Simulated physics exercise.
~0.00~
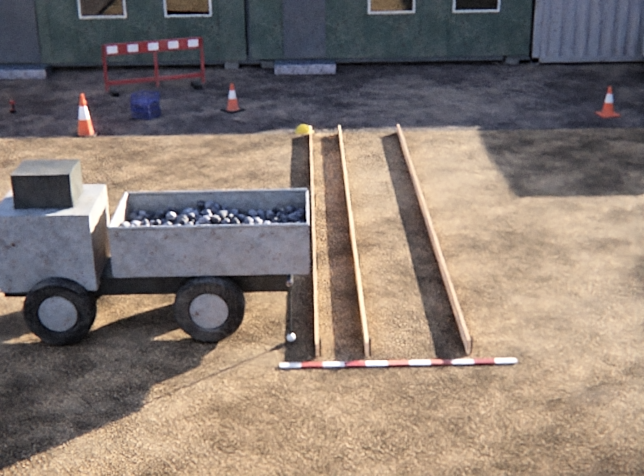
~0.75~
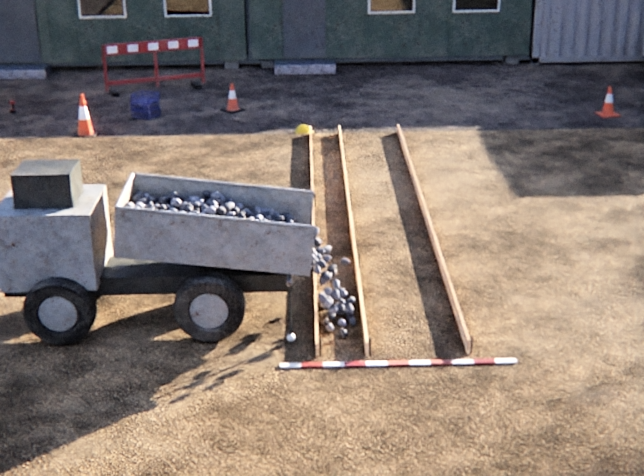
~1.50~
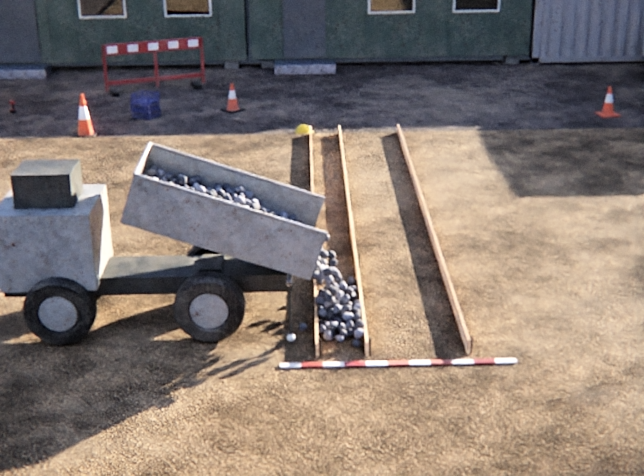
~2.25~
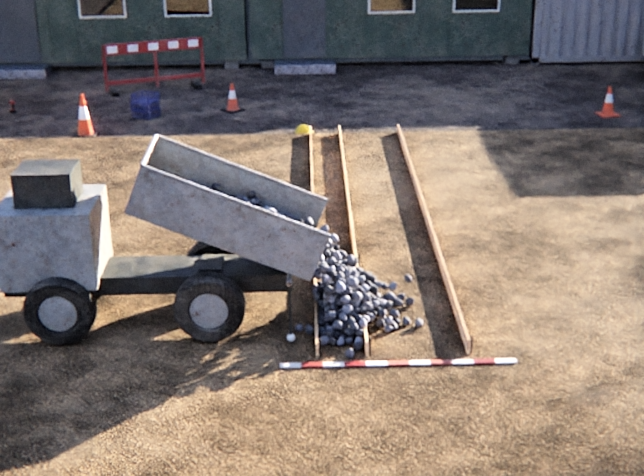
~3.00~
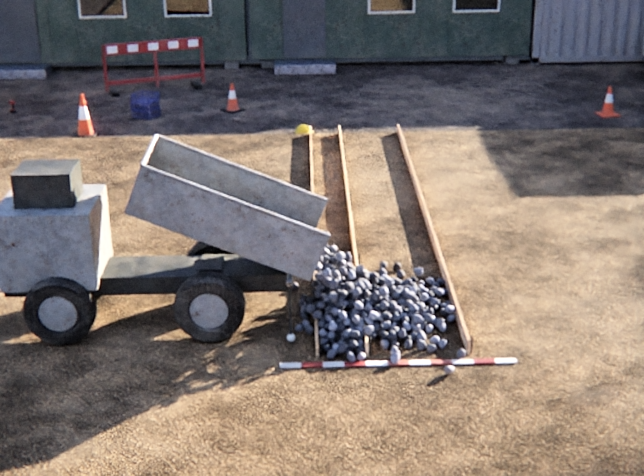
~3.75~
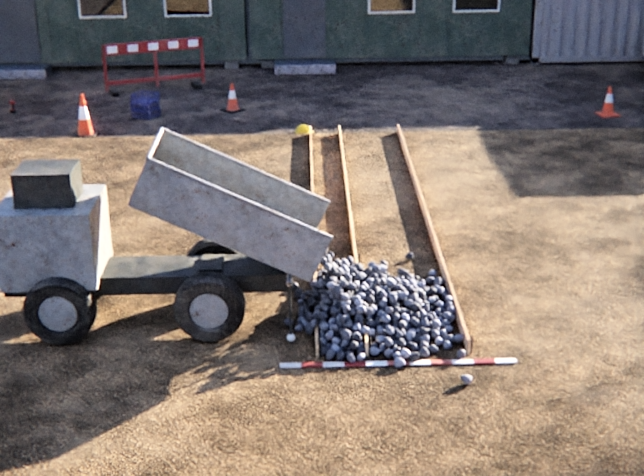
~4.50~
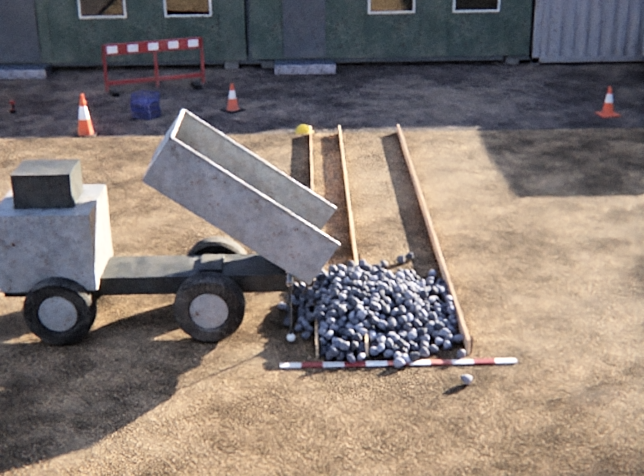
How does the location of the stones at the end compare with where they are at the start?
At the start the stones sit in the bed of the tipping vehicle, while at the end they lie lower and further right, in a heap on the ground among the planks.
